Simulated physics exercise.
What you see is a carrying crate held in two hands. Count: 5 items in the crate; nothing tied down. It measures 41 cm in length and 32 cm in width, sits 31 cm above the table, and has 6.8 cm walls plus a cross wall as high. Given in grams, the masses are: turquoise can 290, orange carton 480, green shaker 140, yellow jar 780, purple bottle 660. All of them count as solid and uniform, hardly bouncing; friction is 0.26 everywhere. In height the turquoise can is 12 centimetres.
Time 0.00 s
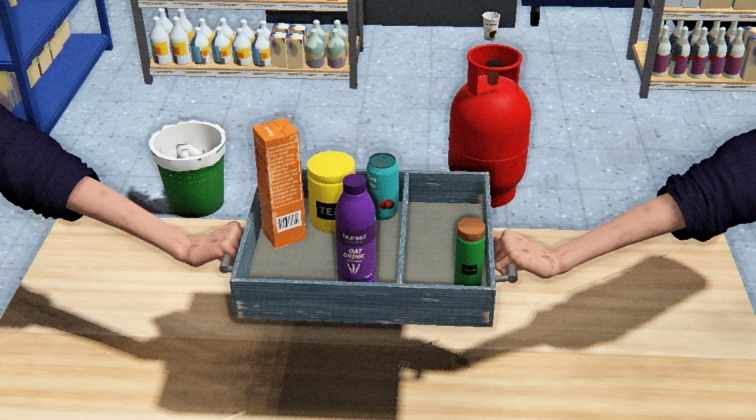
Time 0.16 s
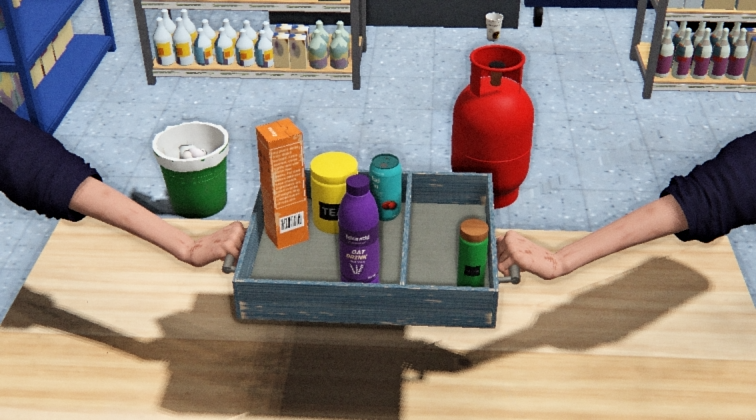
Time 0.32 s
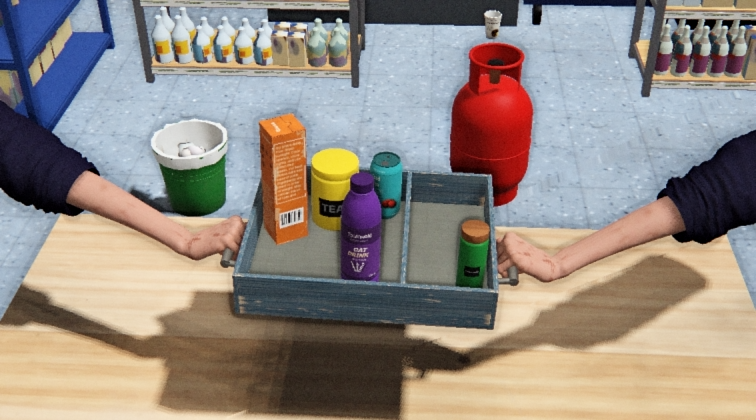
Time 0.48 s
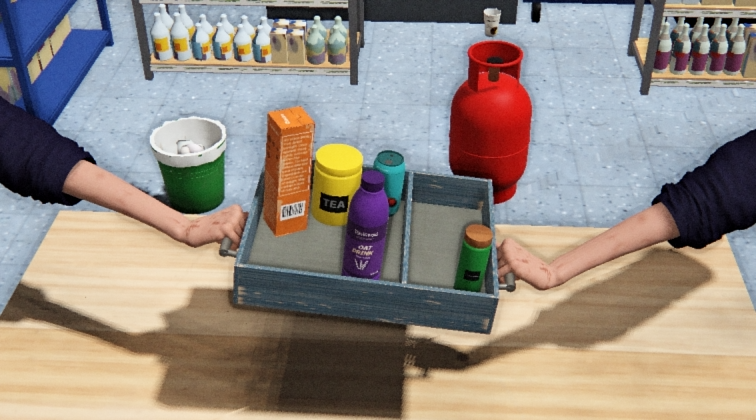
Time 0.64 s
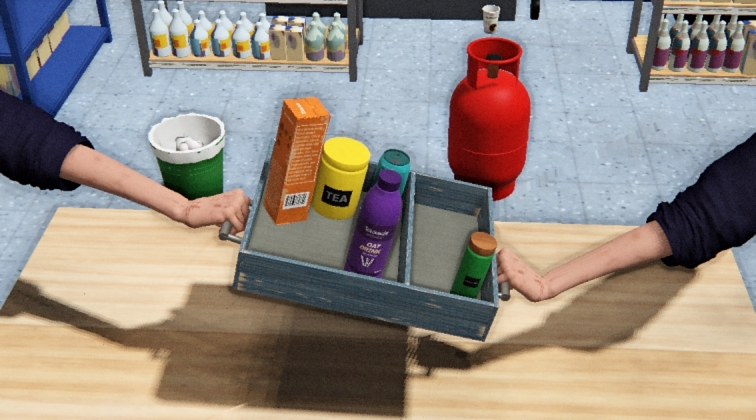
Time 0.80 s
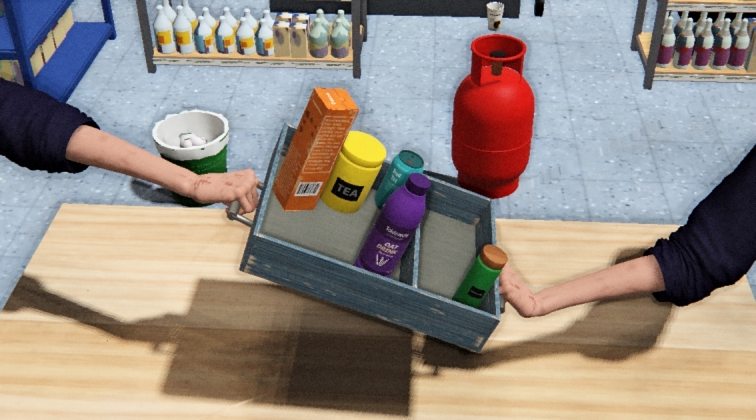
The clip opens with two hands holding a blue-grey crate level above a wooden table, with an orange carton, yellow tea jar, turquoise can, purple bottle and green shaker standing inside. After staying nearly still, the hands tilt the crate right side down, gradually steepening it as the items lean rightward.
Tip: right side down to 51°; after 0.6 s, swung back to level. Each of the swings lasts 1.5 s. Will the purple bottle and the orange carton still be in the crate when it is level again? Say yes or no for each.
Purple bottle - yes; orange carton - no.
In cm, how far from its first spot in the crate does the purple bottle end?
Roughly 16 cm.
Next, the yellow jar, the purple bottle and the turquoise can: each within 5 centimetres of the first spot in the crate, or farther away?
Yellow jar: Is displaced; purple bottle: Is displaced; turquoise can: Remains in place.
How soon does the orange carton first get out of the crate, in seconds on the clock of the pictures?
About 1.4 seconds.
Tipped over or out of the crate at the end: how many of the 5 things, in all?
The count comes out at 3.
By 1.30 s, crate tipped 47°, right side down; orange carton rocked 70° off its seat near (456, 249); purple bottle rocked 68° off its seat near (448, 285); yellow jar 8 cm from its spot.
By 1.90 s, crate tipped 51°, right side down; orange carton and green shaker now out of the crate; purple bottle on its side near (464, 321); yellow jar 10 cm from its spot.
By 3.00 s, crate tipped 22°, right side down; purple bottle on its side near (469, 283); yellow jar 10 cm from its spot.
When it is over (4.2 s), out of the crate, orange carton and green shaker; lying over in the crate, purple bottle; not toppled but over 5 cm from the start, yellow jar; the last one within 5 cm of the start. In the last view, purple bottle near (455, 253), orange carton near (597, 312).
